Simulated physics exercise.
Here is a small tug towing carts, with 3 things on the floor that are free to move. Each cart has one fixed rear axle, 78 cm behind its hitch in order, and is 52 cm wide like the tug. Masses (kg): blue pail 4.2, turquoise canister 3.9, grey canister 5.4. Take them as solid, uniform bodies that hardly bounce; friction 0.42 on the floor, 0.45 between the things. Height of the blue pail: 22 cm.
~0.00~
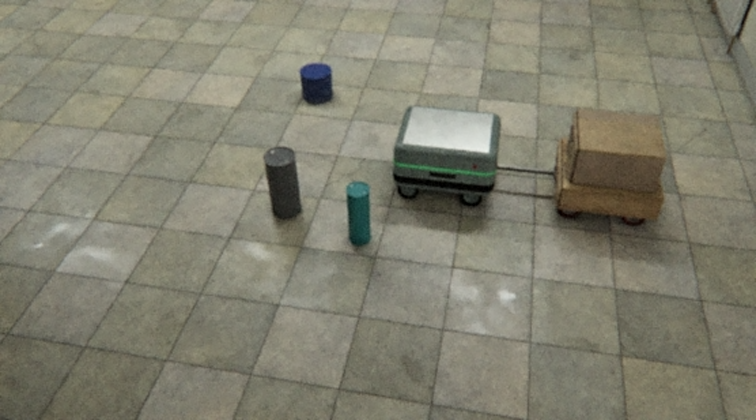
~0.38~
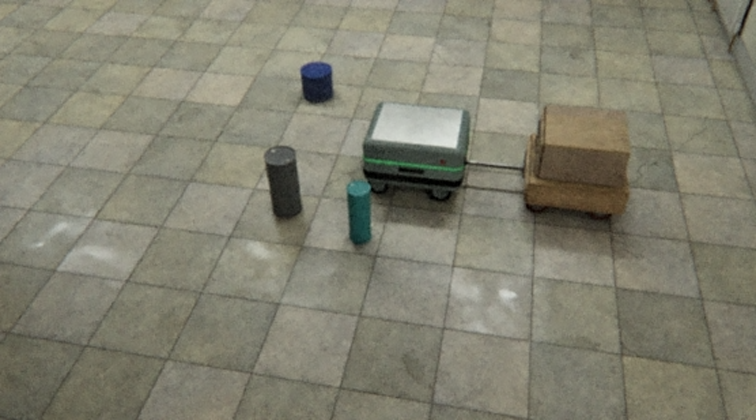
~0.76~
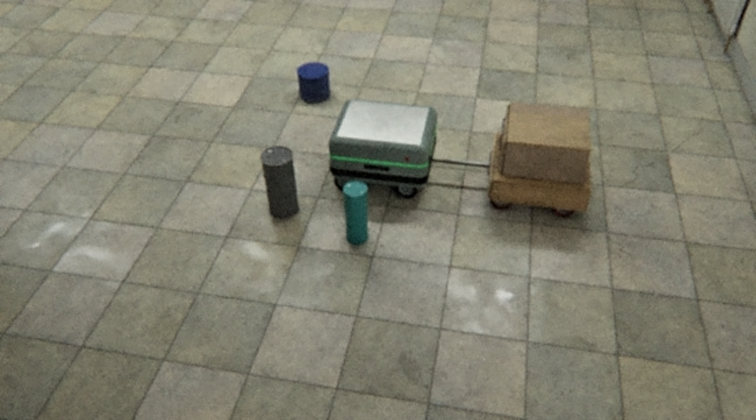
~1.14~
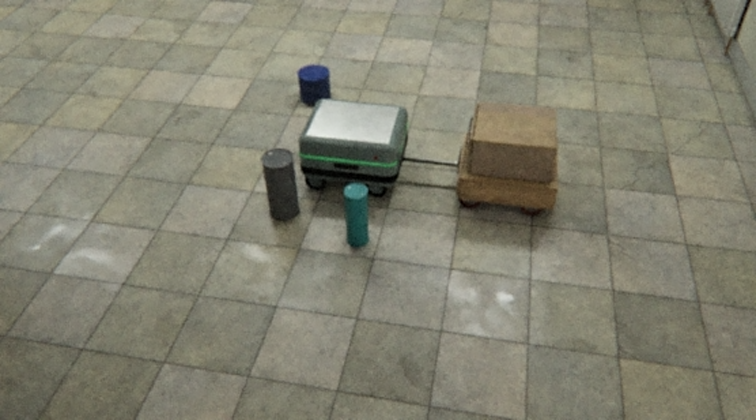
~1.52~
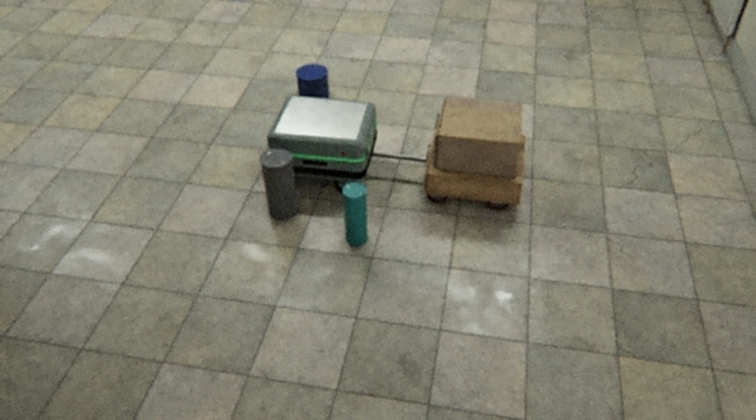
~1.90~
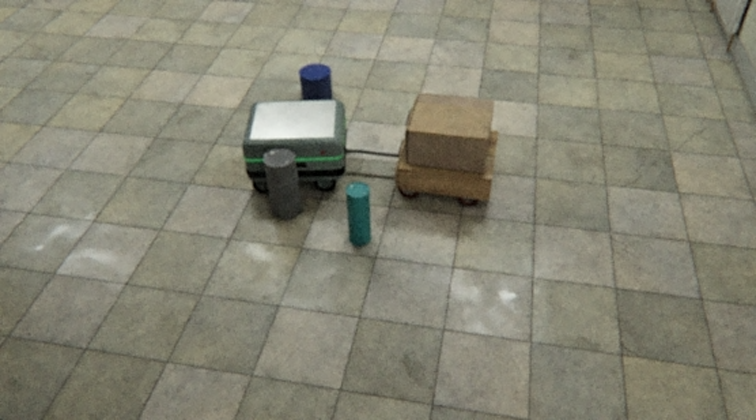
On a tiled floor, a small tug pulling a box-laden cart leftward, passing behind turquoise and grey canisters and before a blue pail.
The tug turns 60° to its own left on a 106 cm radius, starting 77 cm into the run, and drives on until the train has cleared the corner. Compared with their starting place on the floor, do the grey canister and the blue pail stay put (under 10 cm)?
The grey canister gets shifted; the blue pail holds its spot.
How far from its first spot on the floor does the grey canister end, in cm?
Some 38 cm.
After 3.00 s, tug has run 156 cm.
After 4.00 s, tug has run 208 cm; grey canister slid 26 cm near (251, 206).
After 5.40 s, tug has run 281 cm; grey canister slid 39 cm near (242, 222).
At rest (7.1 s), not toppled but over 10 cm from the start, grey canister; the other 2 in place, give or take 10 cm. Seen from the same camera at the end, grey canister near (242, 222), blue pail near (316, 84).
